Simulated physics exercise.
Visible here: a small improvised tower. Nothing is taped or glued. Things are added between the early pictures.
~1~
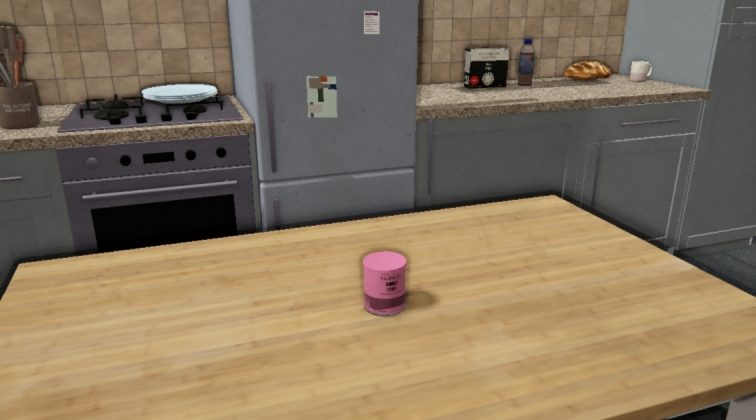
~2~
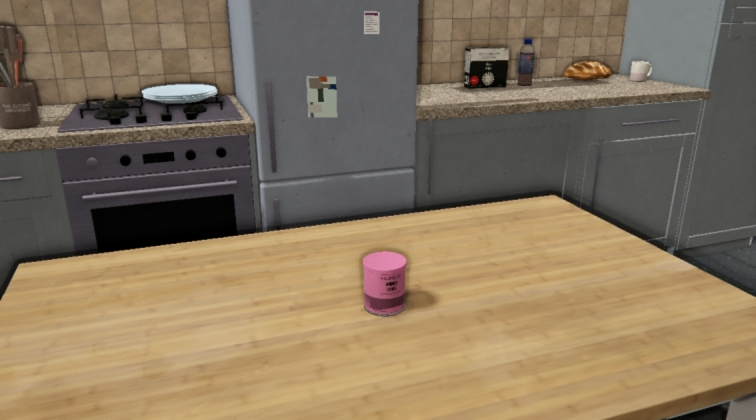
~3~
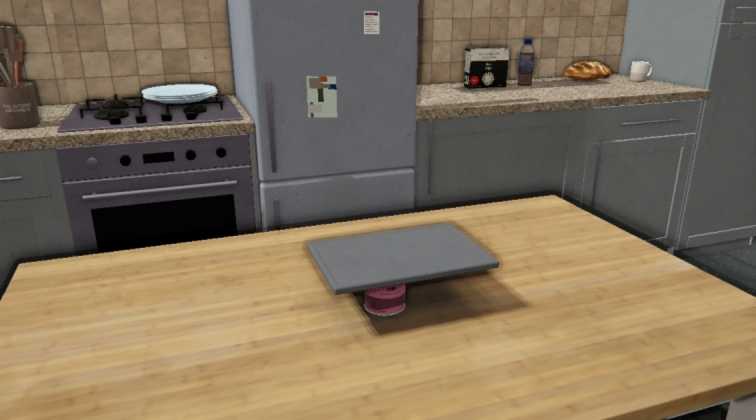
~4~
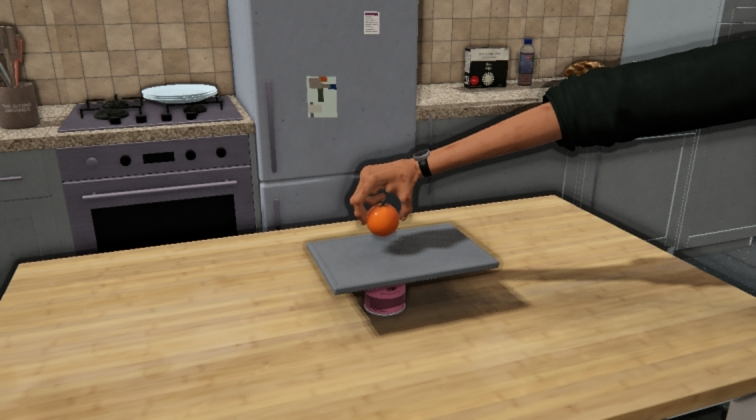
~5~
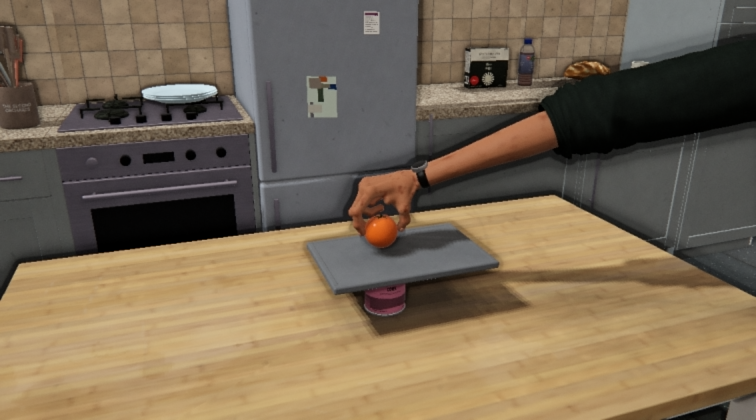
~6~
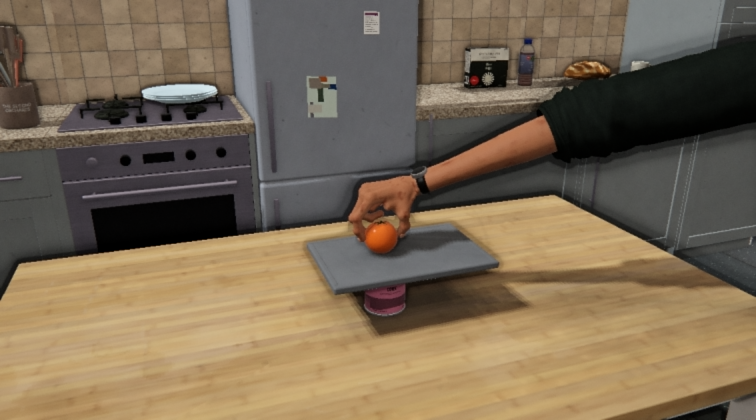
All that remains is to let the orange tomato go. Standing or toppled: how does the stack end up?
My guess is that nothing will drop.
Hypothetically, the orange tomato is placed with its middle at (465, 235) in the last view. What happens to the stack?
Well, it crumbles then.
Then, 0.20 s later than the last frame, all is still.
Then, 0.50 s later than the last frame, orange tomato resting near (381, 237).
When it is over, all 3 as before. End places, in pixels of the last picture, orange tomato near (381, 237). The stack keeps its balance.
